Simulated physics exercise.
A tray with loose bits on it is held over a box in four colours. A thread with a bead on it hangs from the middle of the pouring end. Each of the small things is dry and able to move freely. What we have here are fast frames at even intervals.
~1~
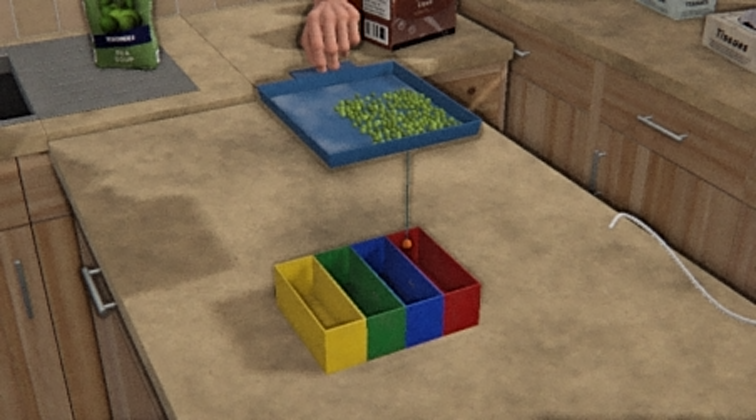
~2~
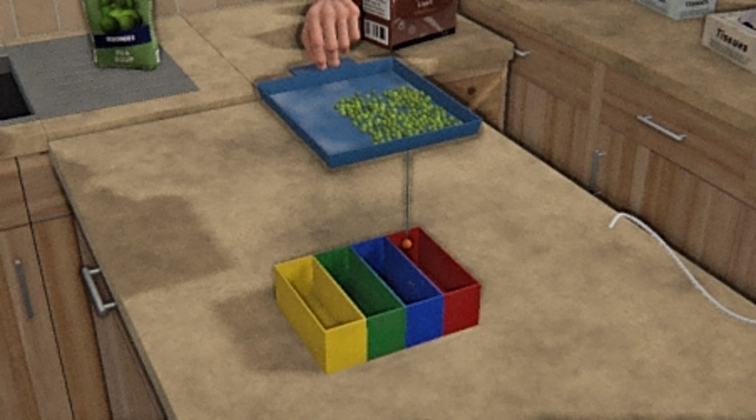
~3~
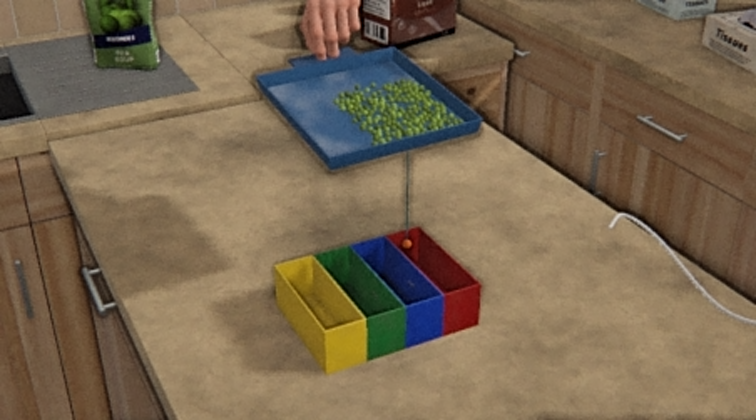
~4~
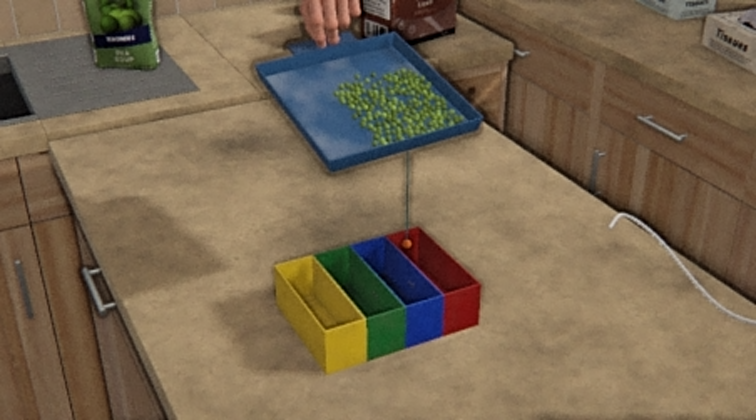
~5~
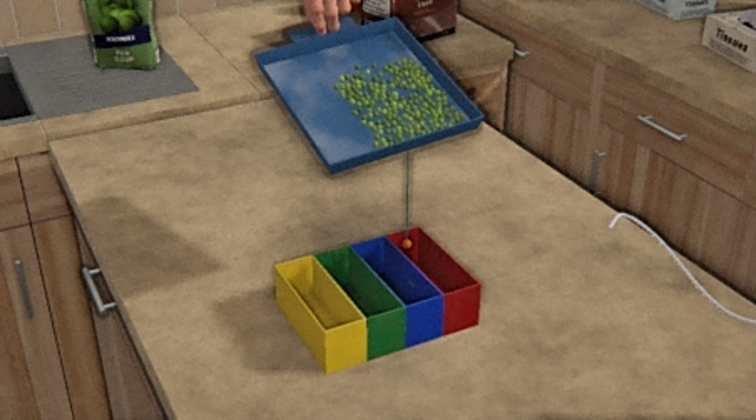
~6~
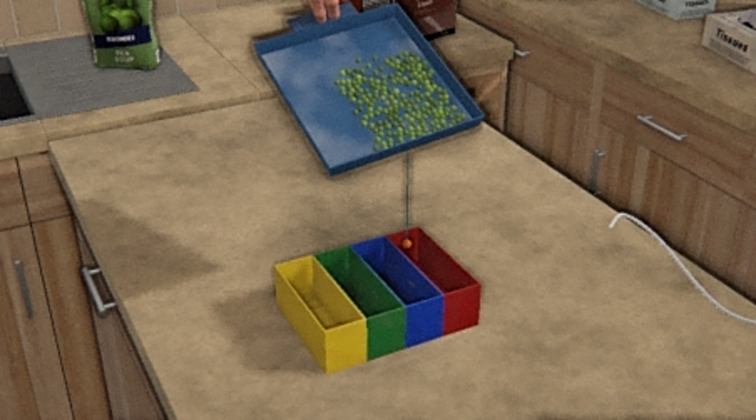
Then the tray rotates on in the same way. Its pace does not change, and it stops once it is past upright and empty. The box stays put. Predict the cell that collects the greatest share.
The green cell collects the greatest share.
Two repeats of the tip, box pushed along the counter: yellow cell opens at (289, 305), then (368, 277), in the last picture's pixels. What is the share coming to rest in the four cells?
Well, you'd get about 100 per cent and then about 70 per cent.
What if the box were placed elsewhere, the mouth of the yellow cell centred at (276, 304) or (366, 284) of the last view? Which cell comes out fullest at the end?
For the first spot the answer is the cell in blue, and for the second spot it is the yellow cell.
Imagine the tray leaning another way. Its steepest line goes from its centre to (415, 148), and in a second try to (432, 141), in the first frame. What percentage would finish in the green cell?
0 % and 0 %, roughly.
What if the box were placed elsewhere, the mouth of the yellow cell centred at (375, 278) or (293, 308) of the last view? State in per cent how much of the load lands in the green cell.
In order, 20 % and 30 %.
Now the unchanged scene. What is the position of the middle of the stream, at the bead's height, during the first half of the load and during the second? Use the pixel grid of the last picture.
Roughly at (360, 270) first, and then at (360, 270).
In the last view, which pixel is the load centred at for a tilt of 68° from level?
Centre estimate: (391, 140).
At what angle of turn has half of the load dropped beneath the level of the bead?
At some 110 degrees.
Soon after the last picture, tray tipped steeply; nearly all on the tray; a stray few in the green cell; a stray few falling or outside the box.
A little later, tray tipped past a quarter turn; about a quarter on the tray; about a quarter in the green cell; a small part in the blue cell; a small part in the yellow cell; a stray few in the red cell; about a third falling or outside the box.
Later still, tray tipped past a quarter turn; about half in the green cell; about a quarter in the blue cell; a small part in the yellow cell; a small part in the red cell; a stray few falling or outside the box.
At rest, tray tipped past a quarter turn; about half in the green cell; about a quarter in the blue cell; a small part in the yellow cell; a small part in the red cell; a stray few outside the box.
